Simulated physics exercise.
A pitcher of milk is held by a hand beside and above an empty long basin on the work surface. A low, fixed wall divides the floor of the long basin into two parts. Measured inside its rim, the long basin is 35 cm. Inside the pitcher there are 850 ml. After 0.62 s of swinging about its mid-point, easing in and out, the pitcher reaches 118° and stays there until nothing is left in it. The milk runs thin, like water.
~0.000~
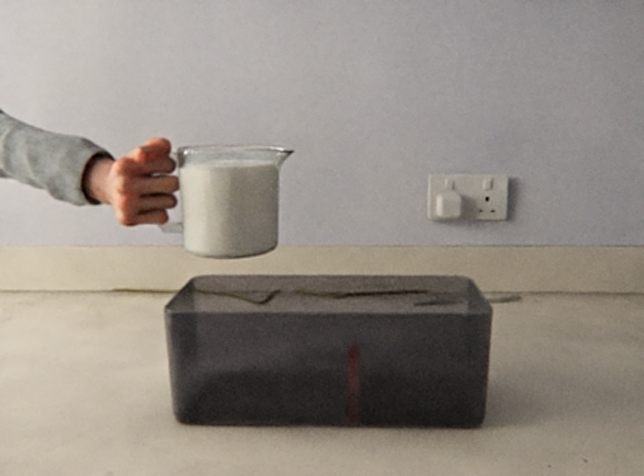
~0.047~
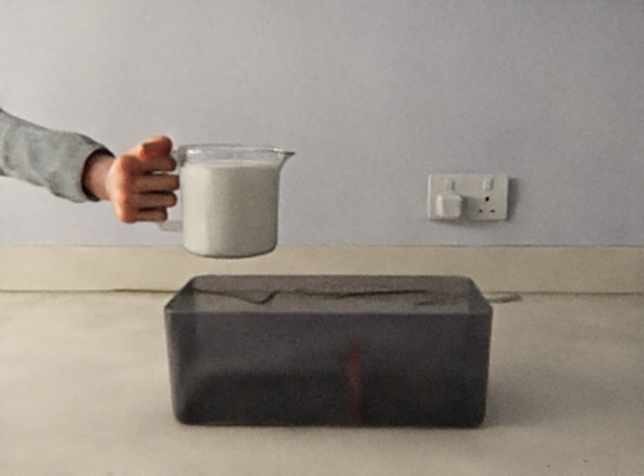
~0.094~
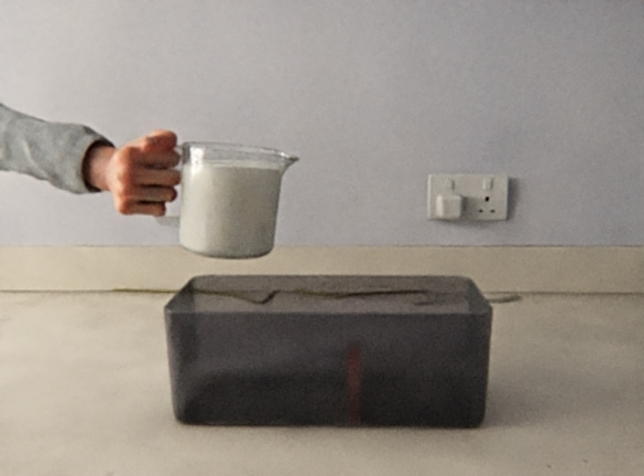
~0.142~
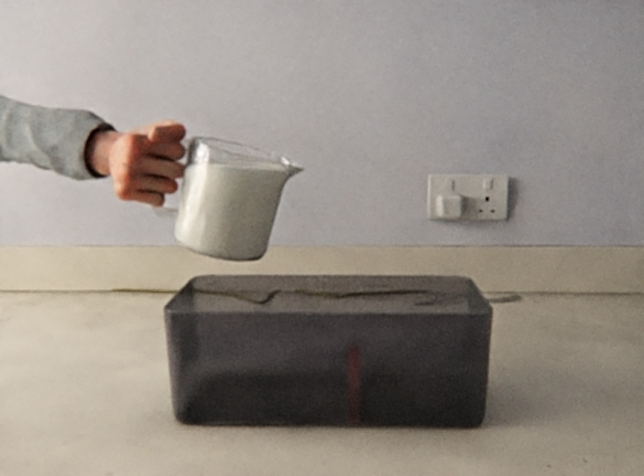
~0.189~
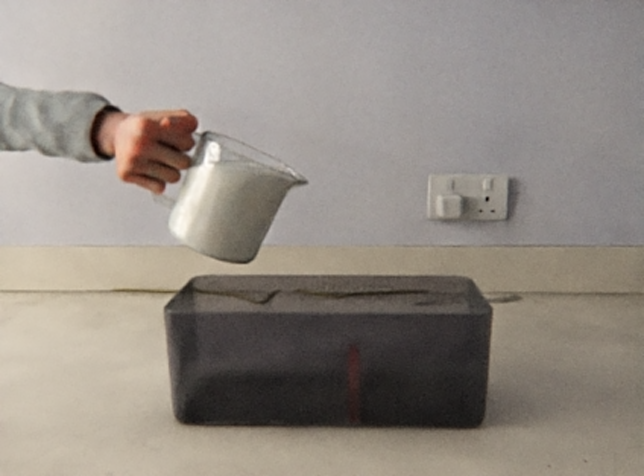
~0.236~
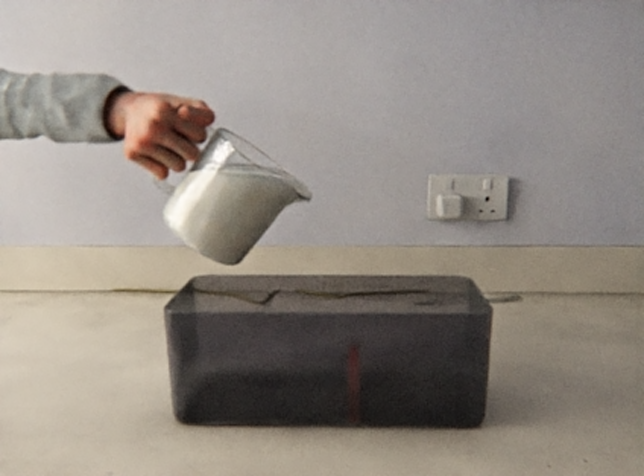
On a pale work surface by a plain wall with a socket, a hand held a glass pitcher of milk above a long dark basin, then steadily tilted it to the right, its spout dipping lower.
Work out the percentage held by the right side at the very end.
I would put it at 30 per cent.
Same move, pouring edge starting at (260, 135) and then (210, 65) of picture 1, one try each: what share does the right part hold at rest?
It comes to 10 per cent, and then 15 per cent.
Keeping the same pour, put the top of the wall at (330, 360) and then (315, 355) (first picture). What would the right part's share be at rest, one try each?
The first gives near 50 per cent and the second near 70 per cent.
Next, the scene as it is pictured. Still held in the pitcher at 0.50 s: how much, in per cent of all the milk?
44 %.
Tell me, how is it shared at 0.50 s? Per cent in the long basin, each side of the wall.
Left: Around 20. Right: Around 16.
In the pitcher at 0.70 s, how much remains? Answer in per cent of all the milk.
Around 5 percent of it.
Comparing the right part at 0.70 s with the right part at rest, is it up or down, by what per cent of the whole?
It rises by about 7.
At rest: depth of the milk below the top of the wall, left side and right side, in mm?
I'd say some 16 mm on the left and some 24 mm on the right.
By 0.50 s the tilt is 108° and 43 per cent is still to pour, 20 is left of the wall and 16 right of it.
By 0.70 s the tilt is 118° and 5 per cent is still to pour, 68 is left of the wall and 23 right of it.
By 0.90 s the tilt is 118° and 0 per cent is still to pour, 70 is left of the wall and 26 right of it.
By 1.12 s the tilt is 118° and 0 per cent is still to pour, 70 is left of the wall and 27 right of it.
At rest 67 per cent lies left of the wall, 30 right of it and 3 outside.
